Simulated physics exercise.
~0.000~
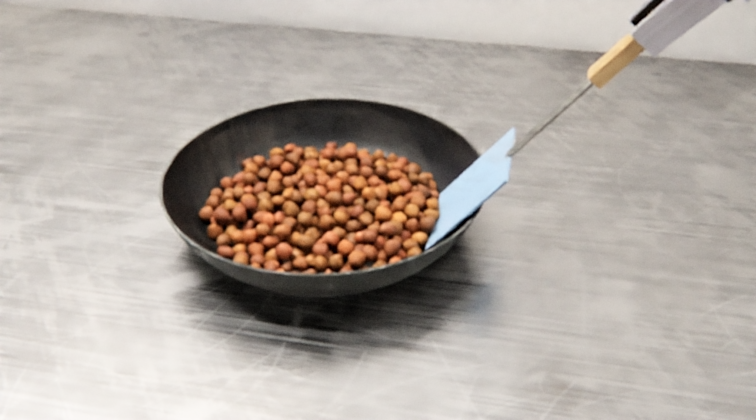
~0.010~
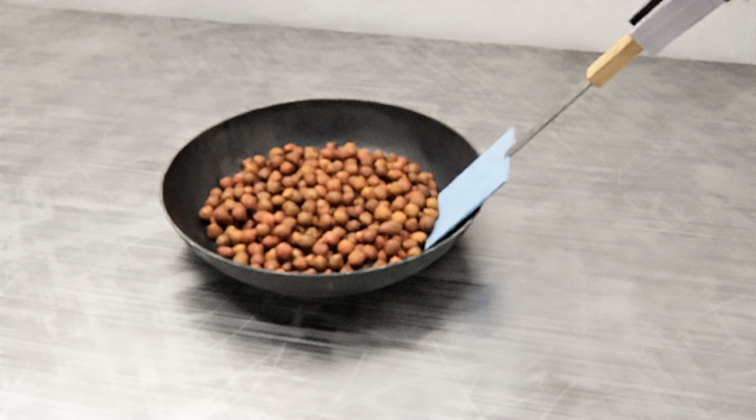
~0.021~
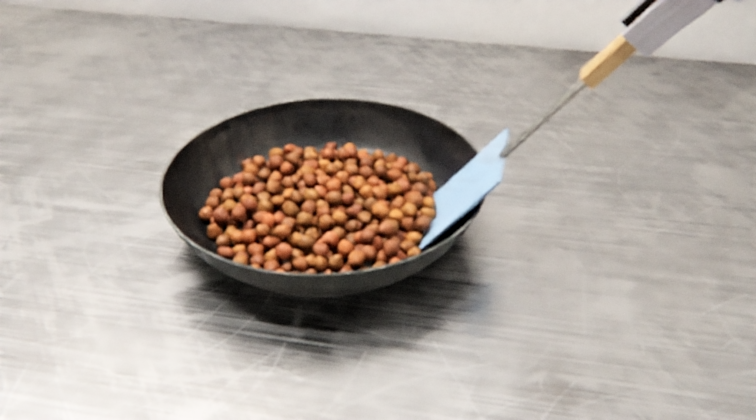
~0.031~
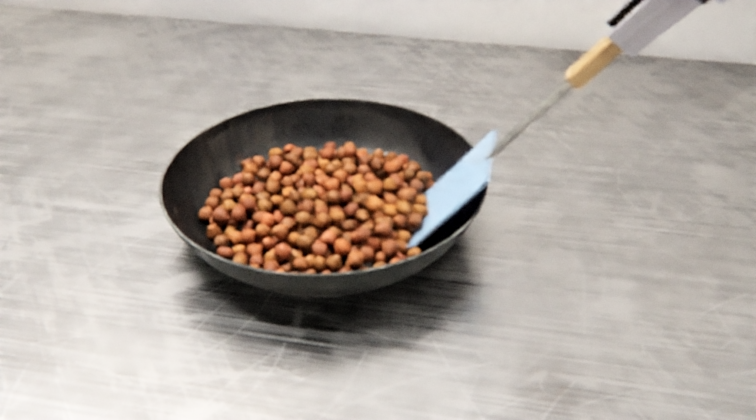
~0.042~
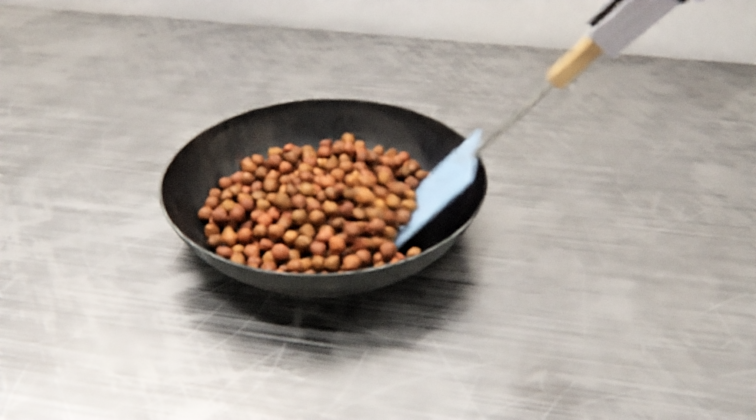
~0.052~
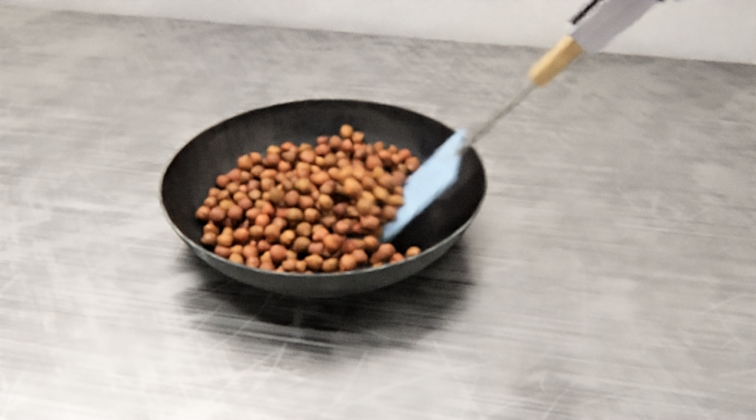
A light blue paddle held by a robot arm starts at the right rim of a still black frying pan on a metal table, then moves left into the pan, pushing the brown hazelnuts beside it into a slightly higher heap.
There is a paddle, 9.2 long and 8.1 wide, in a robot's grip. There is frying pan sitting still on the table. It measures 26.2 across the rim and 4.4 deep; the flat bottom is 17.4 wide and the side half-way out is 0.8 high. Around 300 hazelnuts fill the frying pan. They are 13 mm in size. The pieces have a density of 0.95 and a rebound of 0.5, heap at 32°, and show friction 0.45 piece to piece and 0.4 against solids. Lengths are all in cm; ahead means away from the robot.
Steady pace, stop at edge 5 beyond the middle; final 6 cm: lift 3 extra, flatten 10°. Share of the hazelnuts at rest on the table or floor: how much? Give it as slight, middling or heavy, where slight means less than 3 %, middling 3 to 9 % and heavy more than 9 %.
Heavy.
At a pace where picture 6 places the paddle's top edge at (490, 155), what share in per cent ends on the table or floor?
Expect some 0 per cent there.
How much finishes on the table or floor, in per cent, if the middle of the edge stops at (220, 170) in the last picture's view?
I'd estimate about 25 per cent.
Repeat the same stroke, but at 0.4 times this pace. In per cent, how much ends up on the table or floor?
Near 0 in a hundred.
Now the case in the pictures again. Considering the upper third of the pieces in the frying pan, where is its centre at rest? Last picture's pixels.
Around (229, 183).
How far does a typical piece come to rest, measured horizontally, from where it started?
Distance: Around 4 cm.
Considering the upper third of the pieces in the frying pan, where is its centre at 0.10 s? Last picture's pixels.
About pixel (304, 189).
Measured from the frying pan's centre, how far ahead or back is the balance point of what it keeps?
I'd say it's roughly 4.5 cm toward the front.
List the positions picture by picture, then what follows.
In the first frame, paddle top edge at (511, 153), sloping 52°; upper third of the load around (330, 199), from x 210 to 435, top at y 150; 300 in the frying pan.
In the second frame, paddle top edge at (510, 153), sloping 52°; upper third of the load around (329, 199), from x 205 to 430, top at y 150.
In the third frame, paddle top edge at (504, 154), sloping 52°; upper third of the load around (329, 198), from x 205 to 430, top at y 150.
In the fourth frame, paddle top edge at (492, 154), sloping 52°; upper third of the load around (334, 198), from x 205 to 430, top at y 150.
In the fifth frame, paddle top edge at (475, 154), sloping 52°; upper third of the load around (333, 195), from x 205 to 425, top at y 140.
In the sixth frame, paddle top edge at (459, 152), sloping 52°; upper third of the load around (337, 191), from x 205 to 425, top at y 135; 300 in the frying pan.
After 0.08 s, sloping 52°, highest piece 6 above the table; 300 in the frying pan.
After 0.10 s, sloping 49°, highest piece 7 above the table; 300 in the frying pan.
After 0.31 s, sloping 42°, highest piece 5 above the table; 261 in the frying pan, 34 on the table or floor, 5 on the blade or in flight.
After 1.36 s, sloping 42°, highest piece 5 above the table; 261 in the frying pan, 39 on the table or floor.
At rest, 261 in the frying pan, 39 on the table or floor. That is 13 % on the table or floor.
